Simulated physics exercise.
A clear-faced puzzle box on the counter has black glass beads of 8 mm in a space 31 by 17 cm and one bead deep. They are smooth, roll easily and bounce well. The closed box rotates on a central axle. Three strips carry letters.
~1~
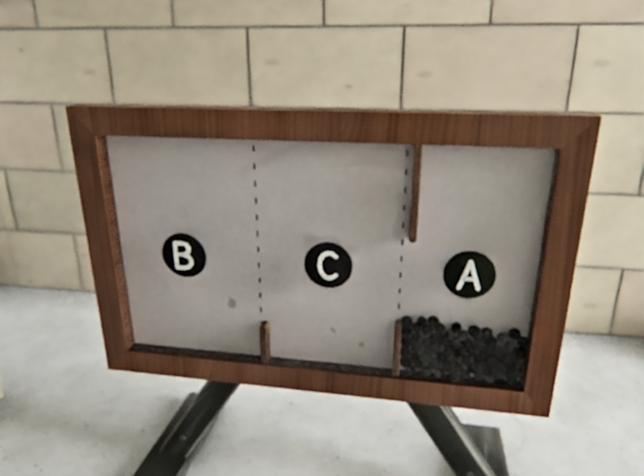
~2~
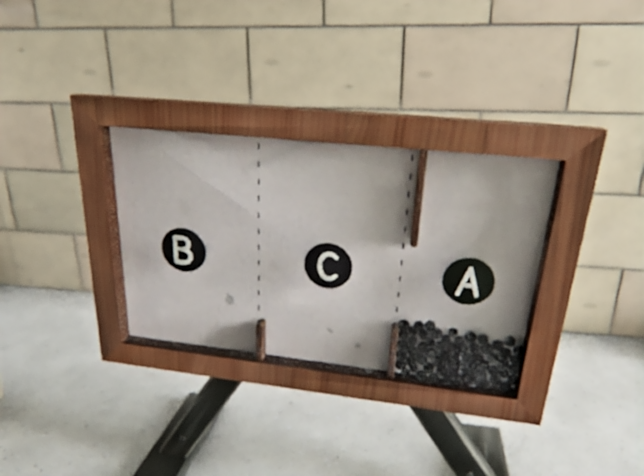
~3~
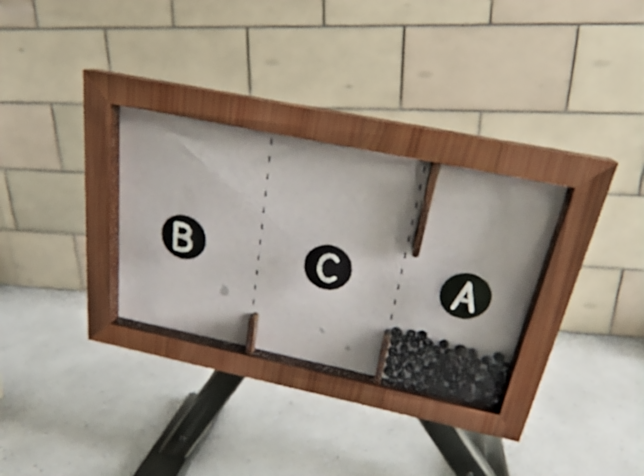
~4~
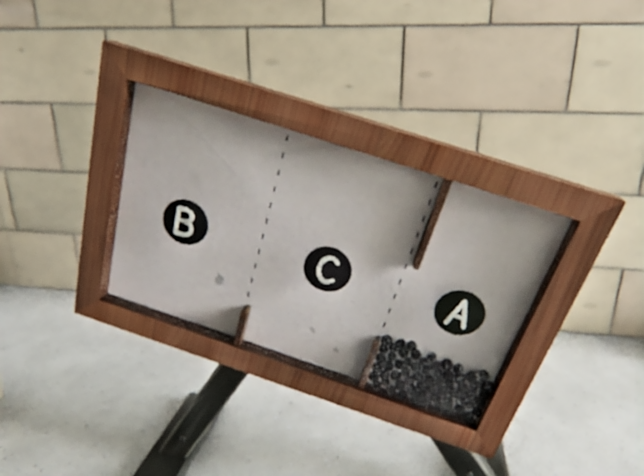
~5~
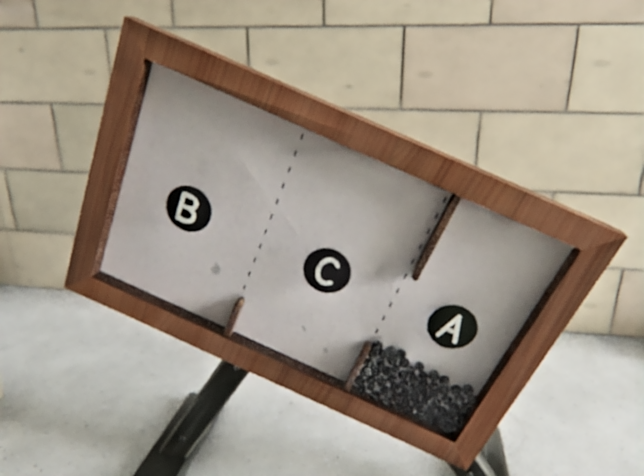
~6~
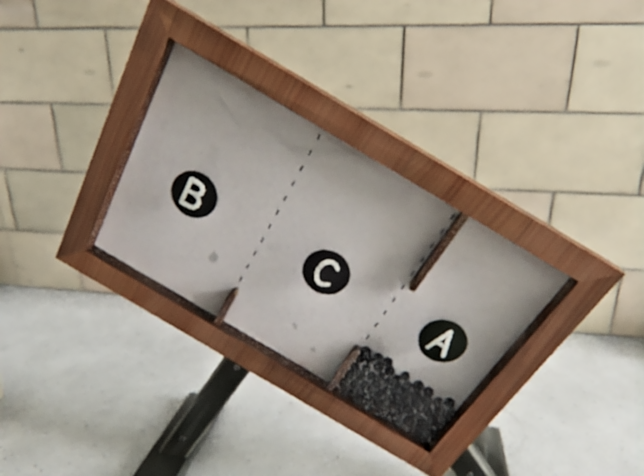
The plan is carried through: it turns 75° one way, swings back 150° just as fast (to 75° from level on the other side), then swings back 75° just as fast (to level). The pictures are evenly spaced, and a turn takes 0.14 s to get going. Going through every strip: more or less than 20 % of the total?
Strip A: More; strip B: More; strip C: Less than 20 %.
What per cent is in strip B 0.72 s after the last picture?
Some 0 per cent.
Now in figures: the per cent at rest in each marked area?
Strip A: 35; strip B: 60; strip C: 5.
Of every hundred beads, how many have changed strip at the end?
Roughly 65 per cent.
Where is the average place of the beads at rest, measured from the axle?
About 3 cm left and 8 cm below.
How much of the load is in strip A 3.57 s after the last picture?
Some 35 per cent.
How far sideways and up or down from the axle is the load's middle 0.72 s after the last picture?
About 3 cm left and 13 cm below.
Then, 0.72 s later than the last picture, it stands 75° clockwise; the beads' middle is 3 cm left of and 13 cm below the centre; A 100 %.
Then, 3.57 s later than the last picture, it stands 37° anticlockwise; the beads' middle is in line with and 8 cm below the centre; A 35 %, B 60 %, C 5 %.
Then, 4.17 s later than the last picture, it stands level; the beads' middle is 4 cm left of and 7 cm below the centre; A 35 %, B 60 %, C 5 %.
At rest 5.0 s after the last picture, it stands level; A 35 %, B 60 %, C 5 %.
